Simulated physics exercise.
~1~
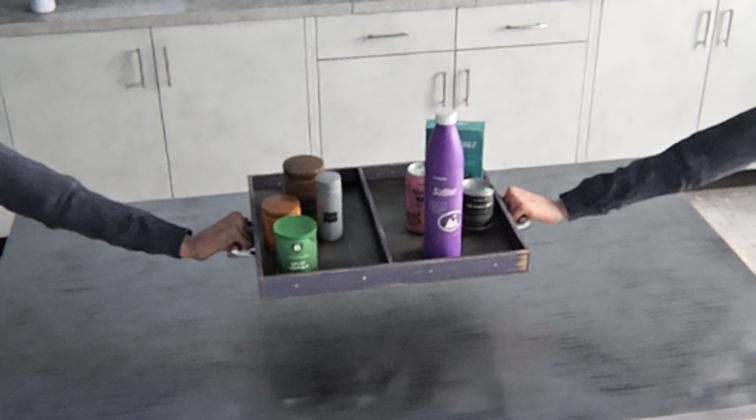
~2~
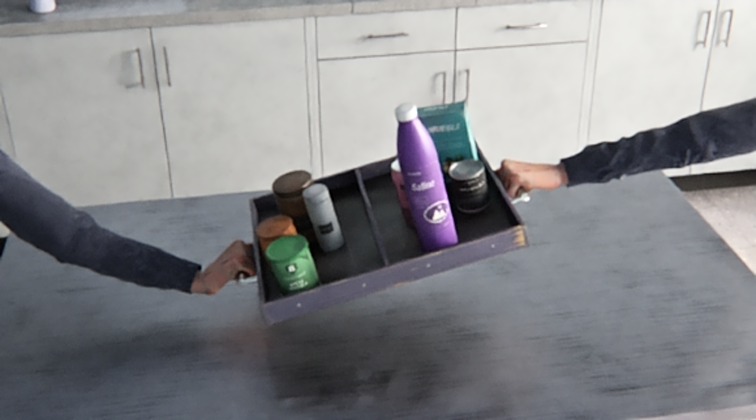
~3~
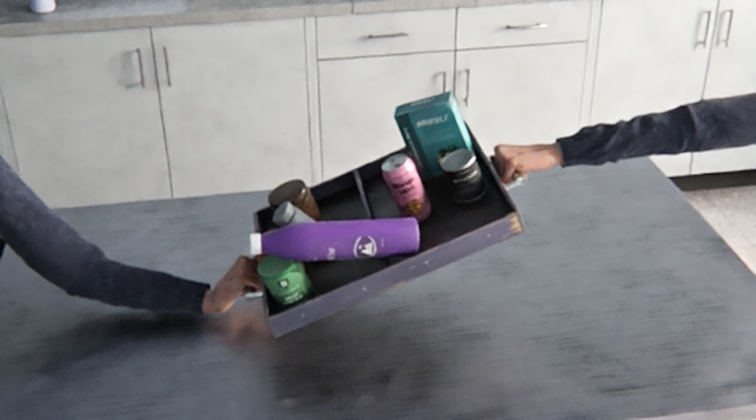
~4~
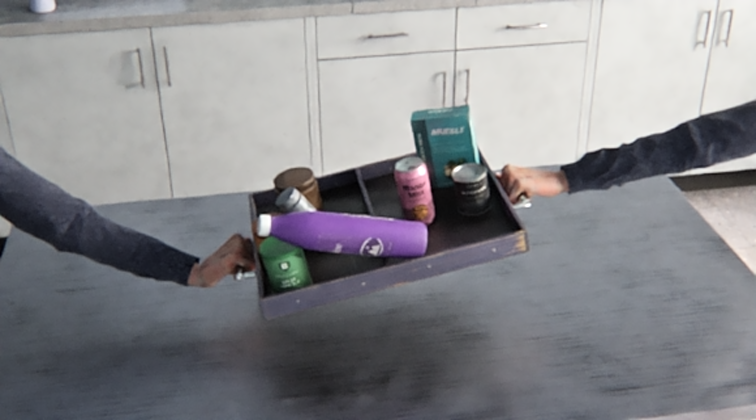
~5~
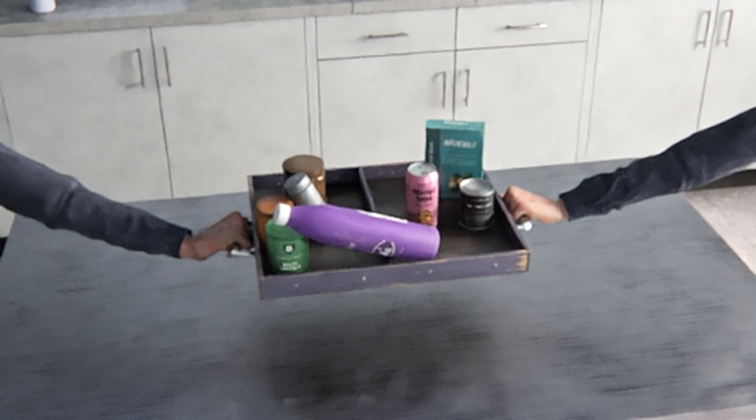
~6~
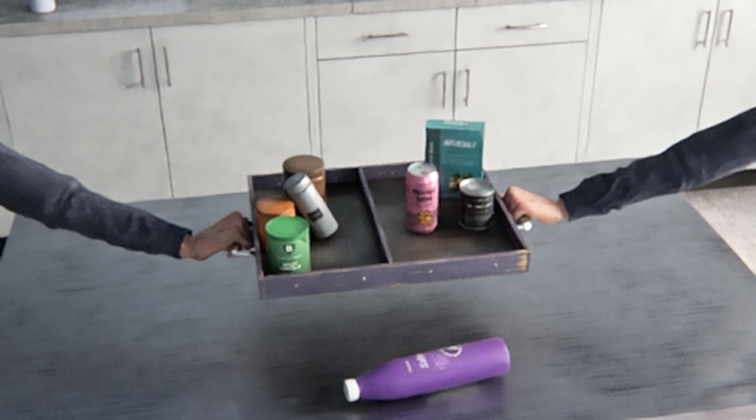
Two hands tilting a divided tray left, a purple bottle toppling across it, then rolling off onto the table after levelling.
